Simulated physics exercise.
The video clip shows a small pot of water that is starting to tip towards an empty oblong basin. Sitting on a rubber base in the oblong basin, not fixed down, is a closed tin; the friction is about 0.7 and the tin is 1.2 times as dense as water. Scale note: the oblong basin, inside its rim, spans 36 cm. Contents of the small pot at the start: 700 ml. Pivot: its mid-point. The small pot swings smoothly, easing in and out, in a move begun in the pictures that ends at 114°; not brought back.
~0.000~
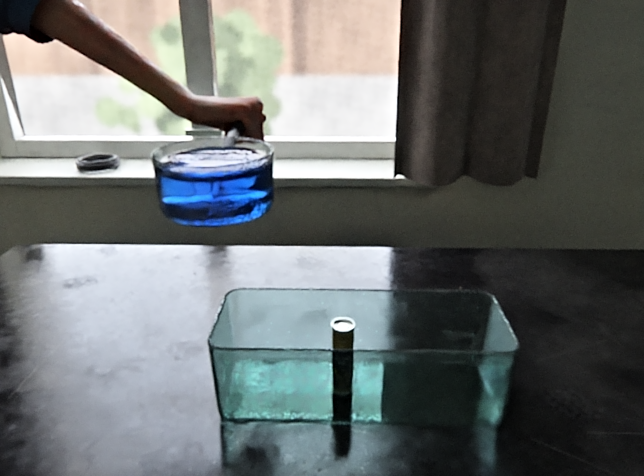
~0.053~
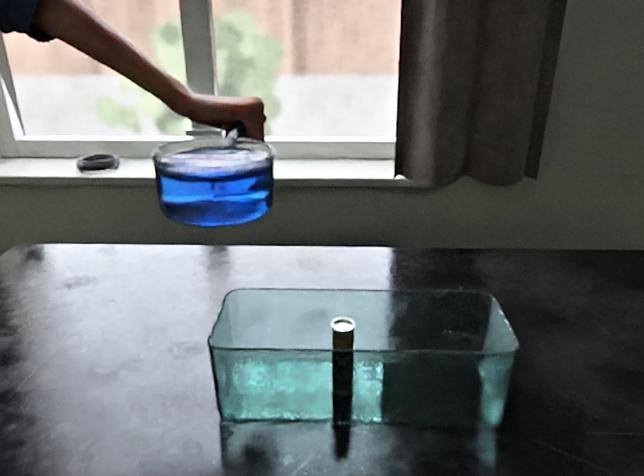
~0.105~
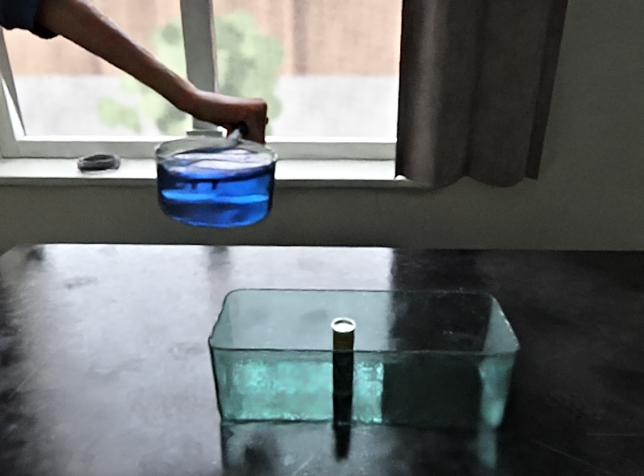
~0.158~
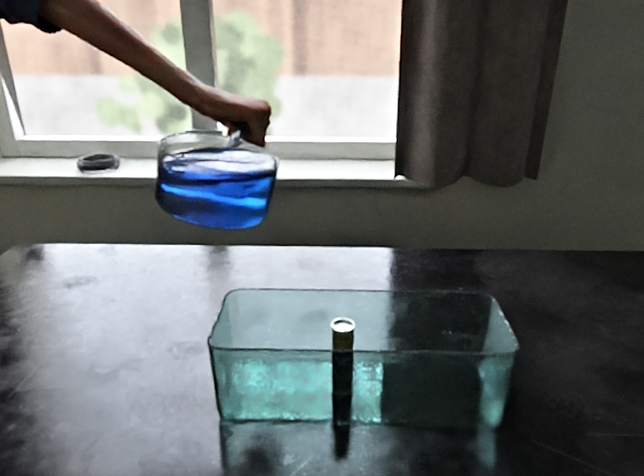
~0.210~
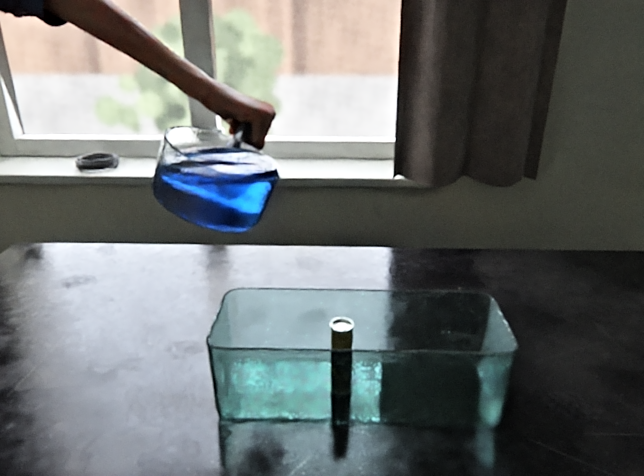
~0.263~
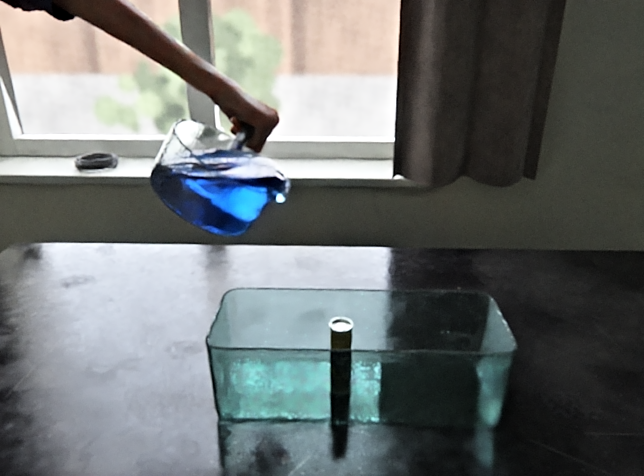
A hand reaching in from the upper left holds a clear glass pot of bright blue liquid above a dark, glossy table, seen from slightly above in front of a window with a grey curtain at right. Below sits a greenish, see-through oblong basin with a small upright cylinder inside. The camera stays still while the hand smoothly tilts the pot rightward, the blue liquid shifting to its lowered right rim.
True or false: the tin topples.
True.
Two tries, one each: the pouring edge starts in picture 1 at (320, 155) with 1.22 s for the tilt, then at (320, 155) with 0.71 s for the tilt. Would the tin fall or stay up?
First it stays on its base; then it stays on its base.
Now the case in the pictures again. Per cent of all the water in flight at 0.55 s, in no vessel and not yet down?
Near 50 per cent of it all.
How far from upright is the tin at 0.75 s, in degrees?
The tilt comes to near 5°.
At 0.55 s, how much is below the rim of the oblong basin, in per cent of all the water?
I'd put it near 32 percent.
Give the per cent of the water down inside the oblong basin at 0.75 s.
It works out near 90 per cent.
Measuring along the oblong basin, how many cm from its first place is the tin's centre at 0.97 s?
I'd put it at around 6 centimetres.
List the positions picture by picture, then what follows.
In the first frame, it leans 0°; its right rim is at (272, 153); the water meets the walls at (160, 159) and (271, 160); the oblong basin's rim runs from (218, 317) to (505, 320); the tin's top is at (343, 327).
In the second frame, it leans 2°; its right rim is at (273, 155); the water meets the walls at (161, 158) and (272, 160).
In the third frame, it leans 6°; its right rim is at (276, 160); the water meets the walls at (163, 158) and (274, 162).
In the fourth frame, it leans 13°; its right rim is at (278, 167); the water meets the walls at (164, 158) and (277, 163).
In the fifth frame, it leans 23°; its right rim is at (278, 177); the water meets the walls at (163, 158) and (276, 171); 2 per cent is over the edge.
In the sixth frame, it leans 34°; its right rim is at (277, 189); the water meets the walls at (159, 159) and (274, 178); 8 per cent is over the edge.
After 0.55 s the tilt is 100° and 18 per cent is still to pour; the tin stands where it began.
After 0.75 s the tilt is 114° and 2 per cent is still to pour; the tin leans 7°.
After 0.97 s the tilt is 114° and 0 per cent is still to pour; the tin leans 60°.
After 1.21 s the tilt is 114° and 0 per cent is still to pour; the tin lies on its side.
In the end the tin lies on its side.
